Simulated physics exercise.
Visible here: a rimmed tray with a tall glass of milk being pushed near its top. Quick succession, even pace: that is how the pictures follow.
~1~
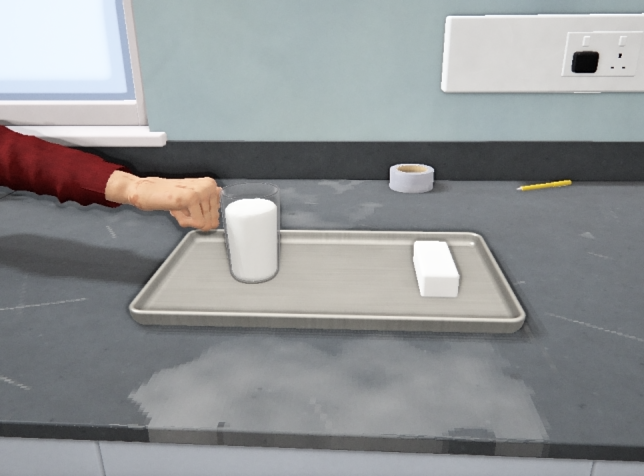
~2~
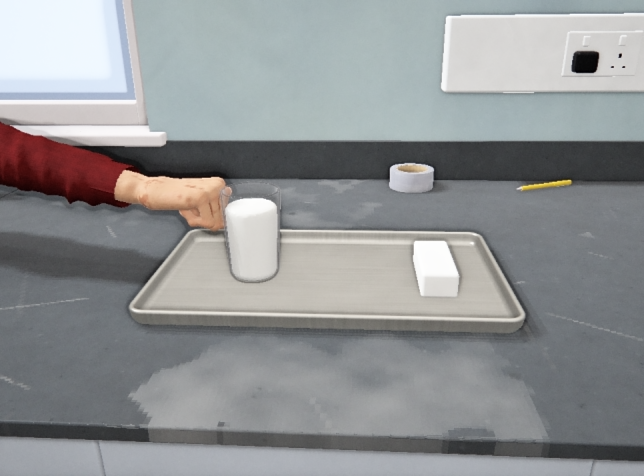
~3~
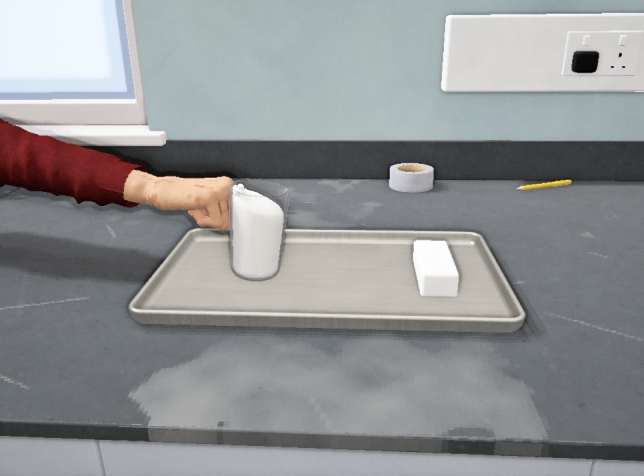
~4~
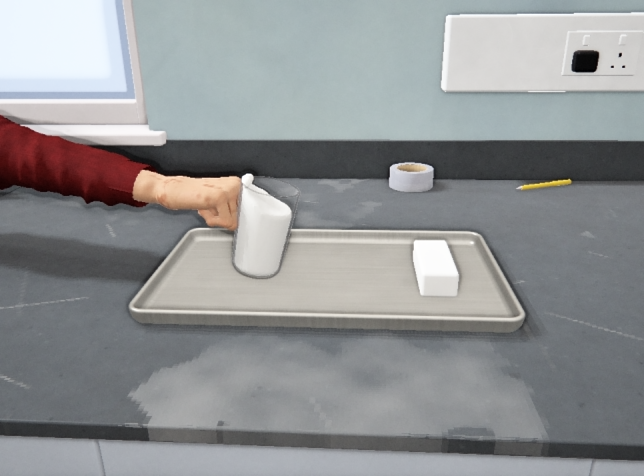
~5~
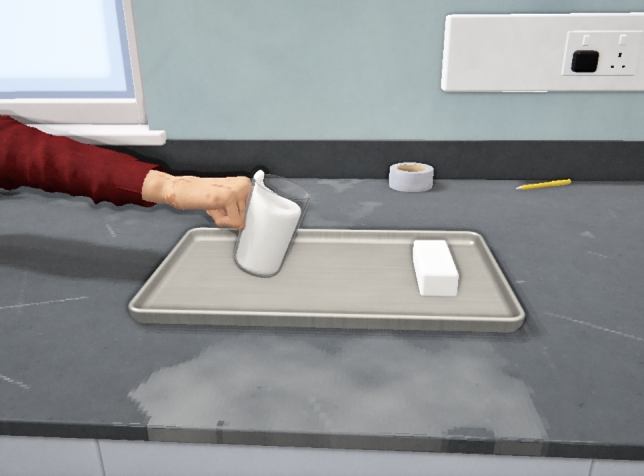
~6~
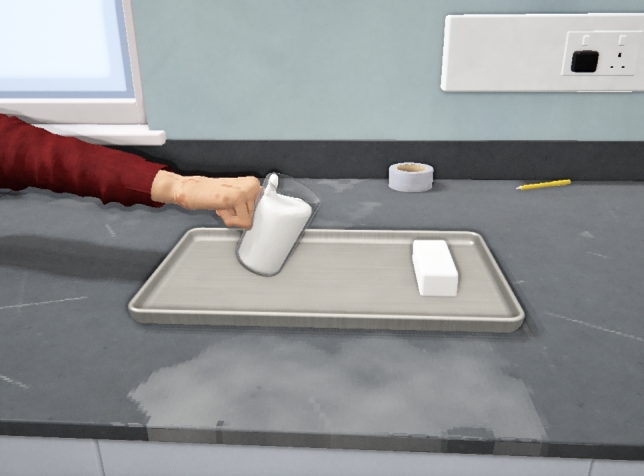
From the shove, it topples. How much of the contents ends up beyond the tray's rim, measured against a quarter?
Tray loses under a quarter.
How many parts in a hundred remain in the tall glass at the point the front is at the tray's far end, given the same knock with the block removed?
Roughly 55 %, give or take.
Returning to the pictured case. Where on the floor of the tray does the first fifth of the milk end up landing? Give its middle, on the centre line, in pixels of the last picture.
Landing point, centre line: Approx. (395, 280).
A moment on, the tall glass lies on its side and 92 per cent is in the glass, 0 on the tray and 8 above or beyond its rim.
Next, the tall glass lies on its side and 51 per cent is in the glass, 28 on the tray and 20 above or beyond its rim.
Then the tall glass lies on its side and 28 per cent is in the glass, 47 on the tray and 25 above or beyond its rim.
Later the tall glass lies on its side and 15 per cent is in the glass, 70 on the tray and 14 above or beyond its rim.
Finally, 86 per cent is held by tray and glass, 14 is off the tray.
